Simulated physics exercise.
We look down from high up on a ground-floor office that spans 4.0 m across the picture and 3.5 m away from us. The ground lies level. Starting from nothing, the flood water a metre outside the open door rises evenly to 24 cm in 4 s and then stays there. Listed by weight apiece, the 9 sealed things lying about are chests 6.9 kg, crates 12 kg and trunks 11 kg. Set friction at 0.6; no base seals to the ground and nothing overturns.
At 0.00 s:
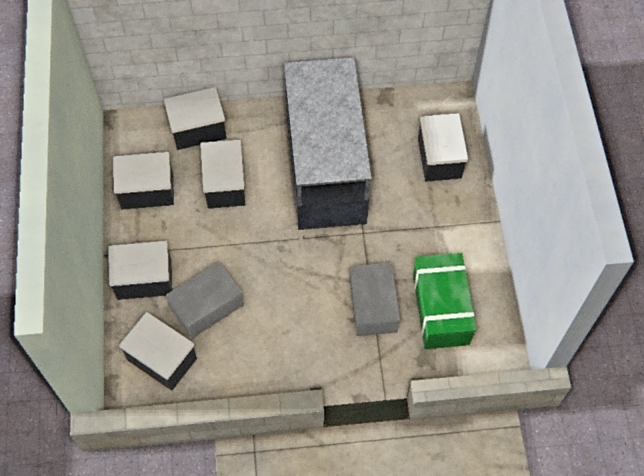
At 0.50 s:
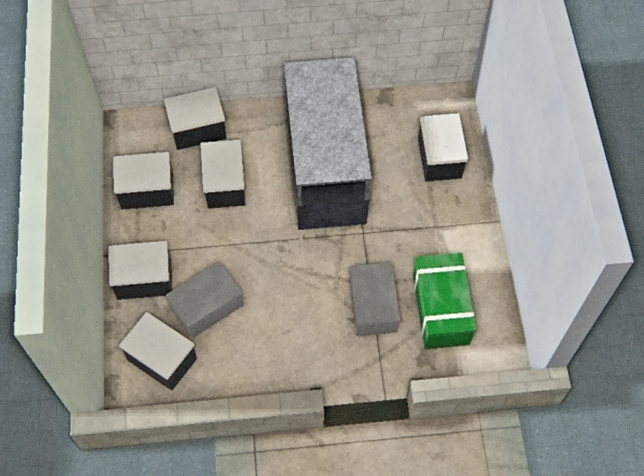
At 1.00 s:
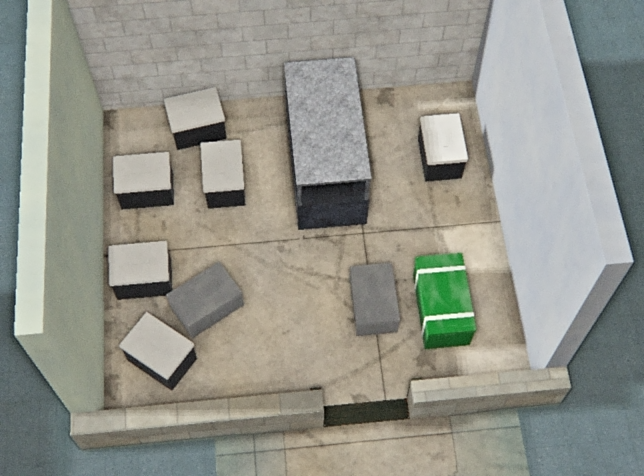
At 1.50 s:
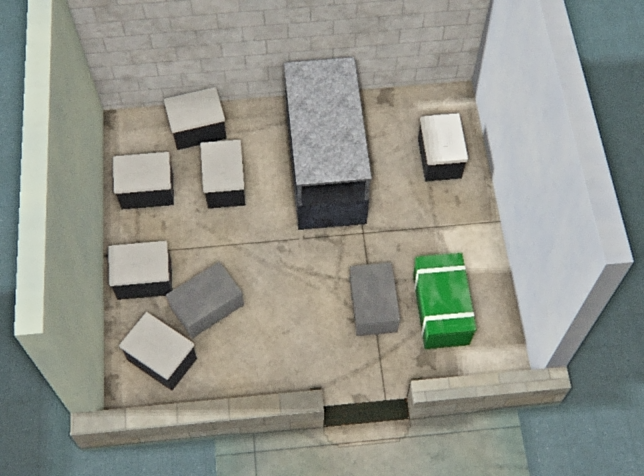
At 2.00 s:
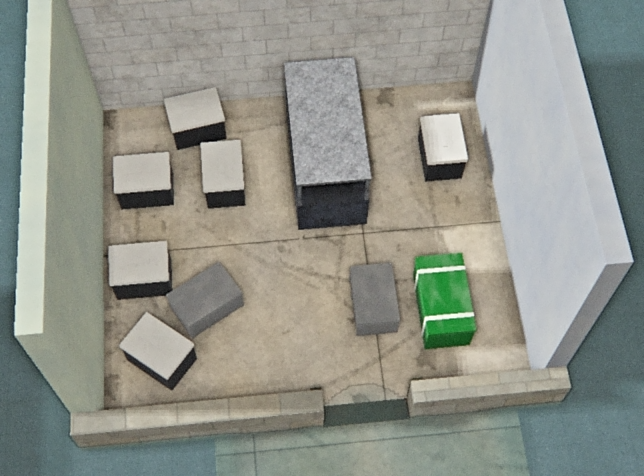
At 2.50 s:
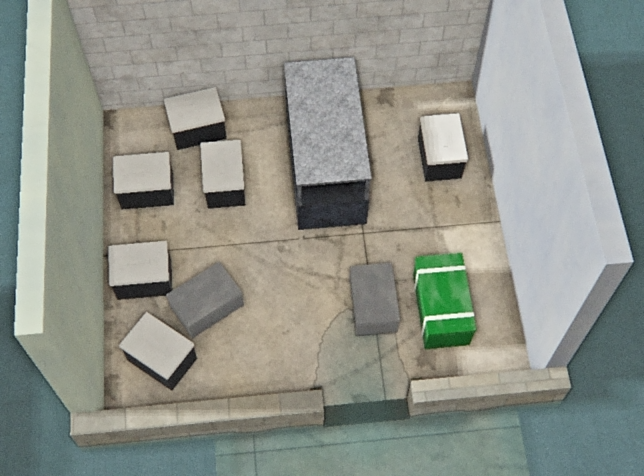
Water surrounding a ground-floor office, then creeping in through the front doorway across the floor, while crates and trunks stay still.
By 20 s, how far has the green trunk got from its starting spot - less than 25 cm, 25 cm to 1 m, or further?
It ends up a bit off.
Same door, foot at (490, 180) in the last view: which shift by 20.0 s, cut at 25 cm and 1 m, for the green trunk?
By then the green trunk has shifted a small amount.
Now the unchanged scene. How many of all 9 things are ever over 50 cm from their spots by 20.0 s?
Total: 8.
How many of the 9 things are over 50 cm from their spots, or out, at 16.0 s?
I count 5 of them.
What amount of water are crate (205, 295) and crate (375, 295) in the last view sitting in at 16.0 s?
Roughly 9 and 16 cm.
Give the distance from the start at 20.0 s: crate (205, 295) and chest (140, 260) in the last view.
Shifts: 30 cm / 150 cm.
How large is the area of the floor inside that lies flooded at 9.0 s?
Wet area: Approx. 13 m2.
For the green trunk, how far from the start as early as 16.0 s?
30 cm, give or take.
After 4.0 s the green trunk is near (475, 285), 0.3 m from its start, aground; 0 afloat.
After 9.0 s the green trunk is near (492, 328), 0.5 m from its start, afloat; 8 afloat.
After 16.0 s the green trunk is near (464, 315), 0.3 m from its start, afloat; 9 afloat.
After 20.0 s the green trunk is near (477, 323), 0.4 m from its start, afloat; 9 afloat.
